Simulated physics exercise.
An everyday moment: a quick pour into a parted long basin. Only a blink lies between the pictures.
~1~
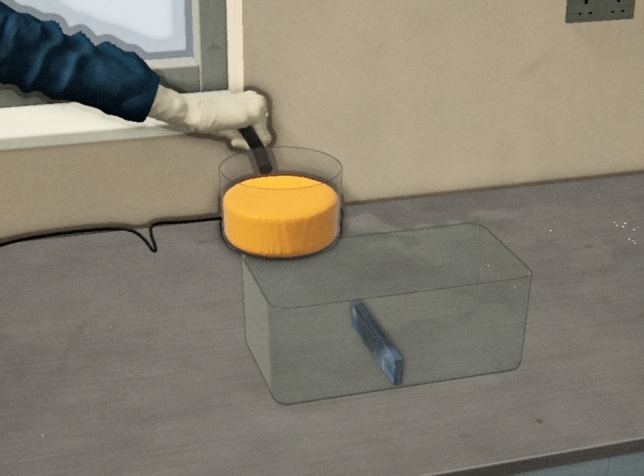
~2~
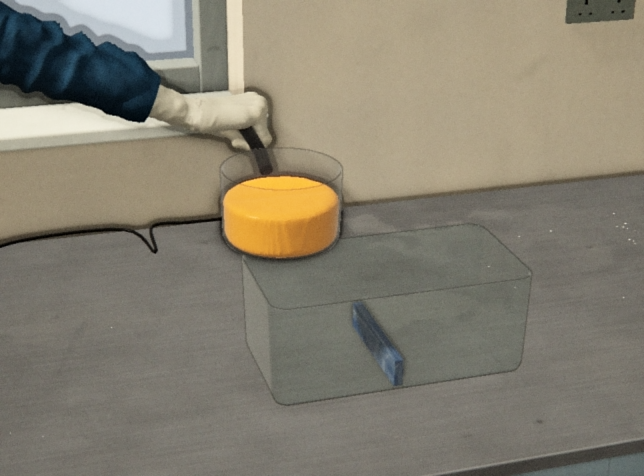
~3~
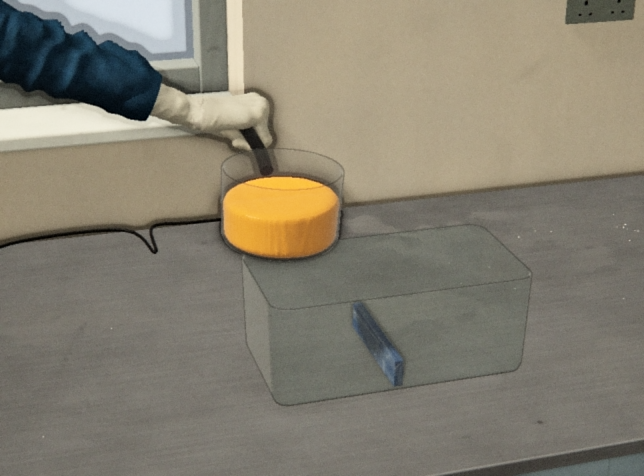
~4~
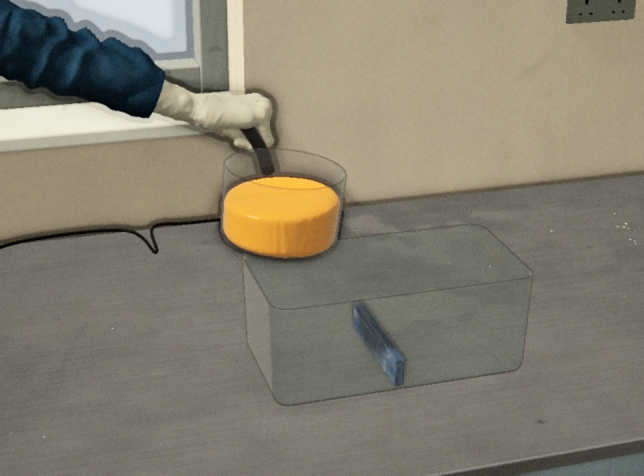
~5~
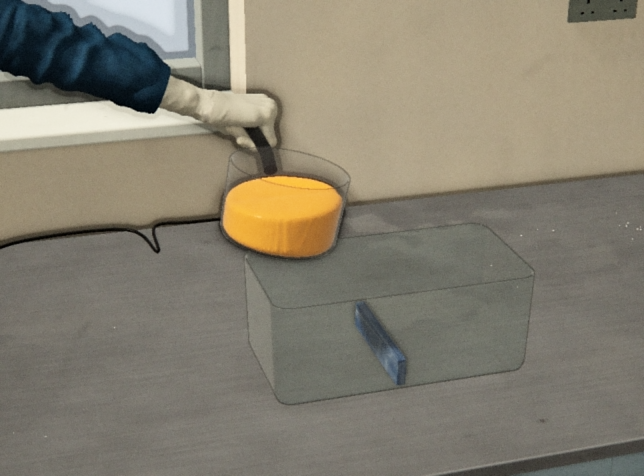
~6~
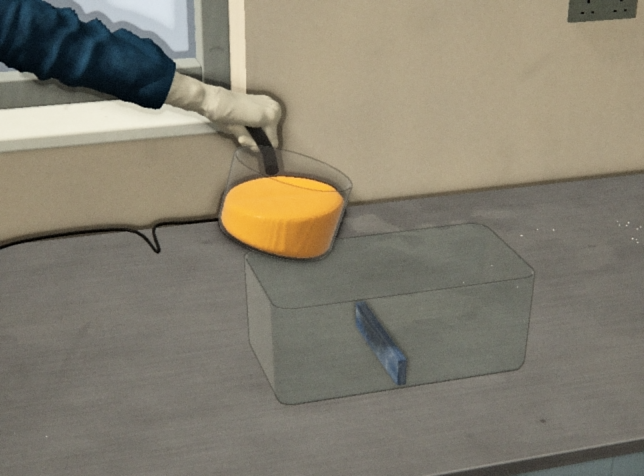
A grey worktop against a beige wall, with a window at upper left and a socket at upper right, is seen from slightly above by a still camera. A pale-gloved hand in a dark blue sleeve holds a clear round container of orange juice by its dark handle, behind a clear long basin with a blue divider. The hand shifts slightly right, gradually tilting the container rightward.
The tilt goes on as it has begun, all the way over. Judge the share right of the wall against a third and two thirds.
It comes to from a third to two thirds.
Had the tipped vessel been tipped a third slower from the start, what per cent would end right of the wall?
Close to 55 per cent.
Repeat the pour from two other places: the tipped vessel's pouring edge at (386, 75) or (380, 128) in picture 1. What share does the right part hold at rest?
Roughly 90 per cent, and 90 per cent.
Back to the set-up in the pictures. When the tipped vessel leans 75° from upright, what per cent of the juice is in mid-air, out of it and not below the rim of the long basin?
Close to 20 per cent.
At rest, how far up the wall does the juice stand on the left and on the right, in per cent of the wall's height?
Left about 40, right about 40.
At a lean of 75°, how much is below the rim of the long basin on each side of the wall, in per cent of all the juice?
Some 5 per cent left and 5 right.
A moment on, the tilt is 75° and 69 per cent is still to pour, 5 is left of the wall and 4 right of it.
Next, the tilt is 103° and 16 per cent is still to pour, 32 is left of the wall and 45 right of it.
Then the tilt is 105° and 1 per cent is still to pour, 52 is left of the wall and 46 right of it.
Later the tilt is 105° and 0 per cent is still to pour, 53 is left of the wall and 46 right of it.
In the end 53 per cent lies left of the wall, 46 right of it and 0 outside.
